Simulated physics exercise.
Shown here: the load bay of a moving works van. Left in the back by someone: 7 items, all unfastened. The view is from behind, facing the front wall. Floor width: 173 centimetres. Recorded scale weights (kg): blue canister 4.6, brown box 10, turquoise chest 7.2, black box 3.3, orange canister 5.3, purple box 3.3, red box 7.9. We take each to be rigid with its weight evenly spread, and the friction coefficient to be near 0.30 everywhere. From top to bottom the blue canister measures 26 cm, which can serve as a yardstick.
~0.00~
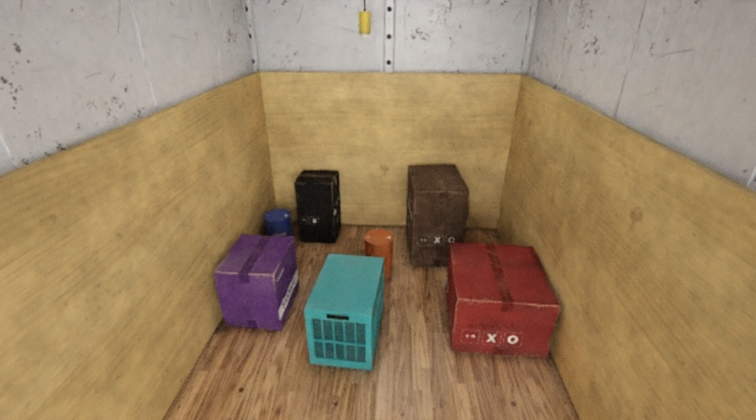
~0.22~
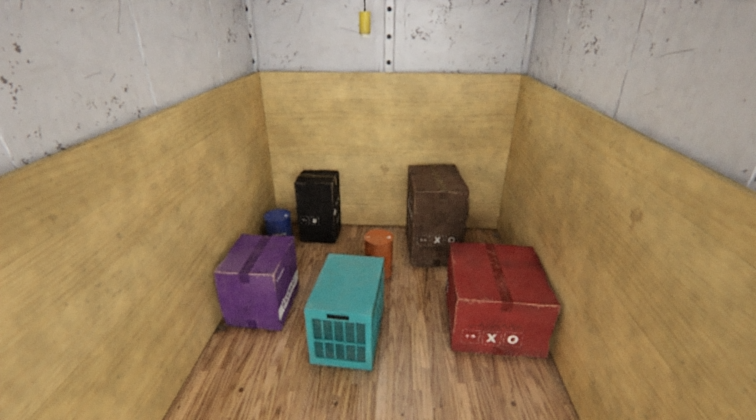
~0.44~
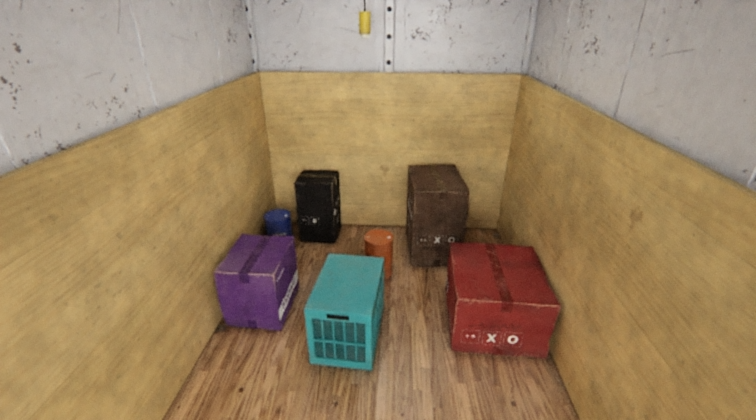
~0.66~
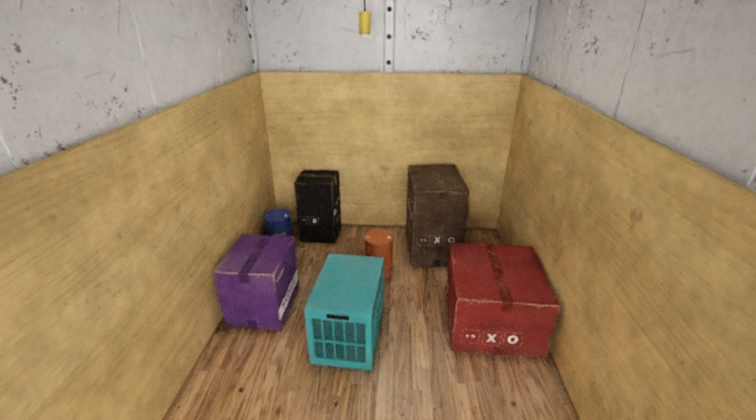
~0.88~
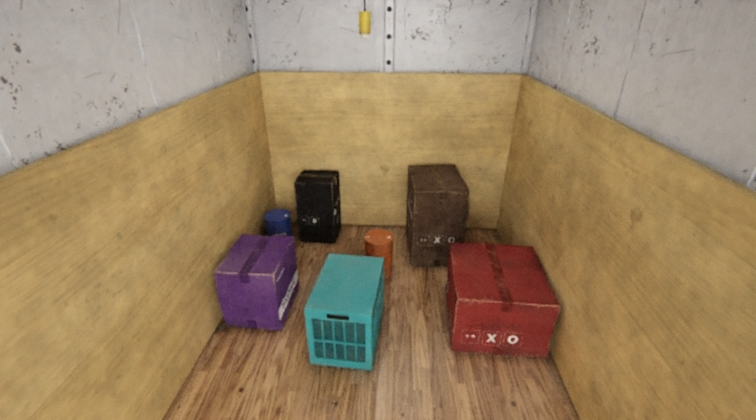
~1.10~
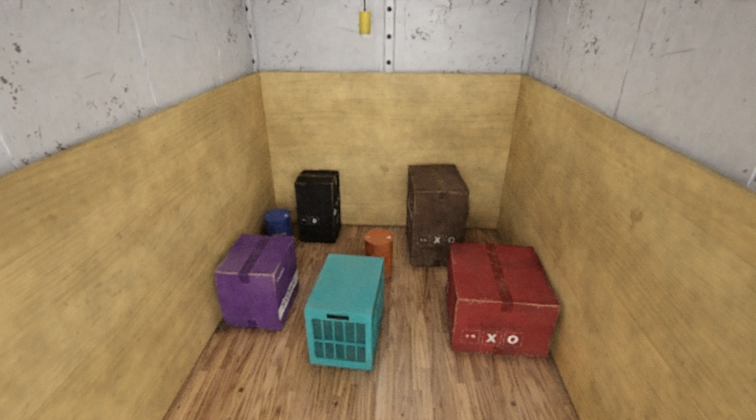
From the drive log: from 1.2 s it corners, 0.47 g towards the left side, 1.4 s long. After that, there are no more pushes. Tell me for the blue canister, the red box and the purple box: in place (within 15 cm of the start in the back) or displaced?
Here it is: Blue canister, in place; red box, displaced; purple box, in place.
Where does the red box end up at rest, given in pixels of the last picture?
It settles at around (377, 288).
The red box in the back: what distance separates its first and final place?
It ends up around 62 cm from its start.
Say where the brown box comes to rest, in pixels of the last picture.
It finishes around (313, 217).
Around 1.80 s, load feels 0.47 g left; red box shifted 13 cm near (469, 294); purple box shifted 5 cm near (252, 280); blue canister shifted 4 cm near (274, 231).
Around 2.10 s, load feels 0.47 g left; red box shifted 41 cm near (418, 292); purple box shifted 5 cm near (252, 280); blue canister shifted 4 cm near (274, 231).
Finally (3.1 s), not toppled but over 15 cm from the start, brown box, turquoise chest, black box, orange canister and red box; the other 2 still in place (within 15 cm). In the last view, blue canister near (274, 231), red box near (377, 288).
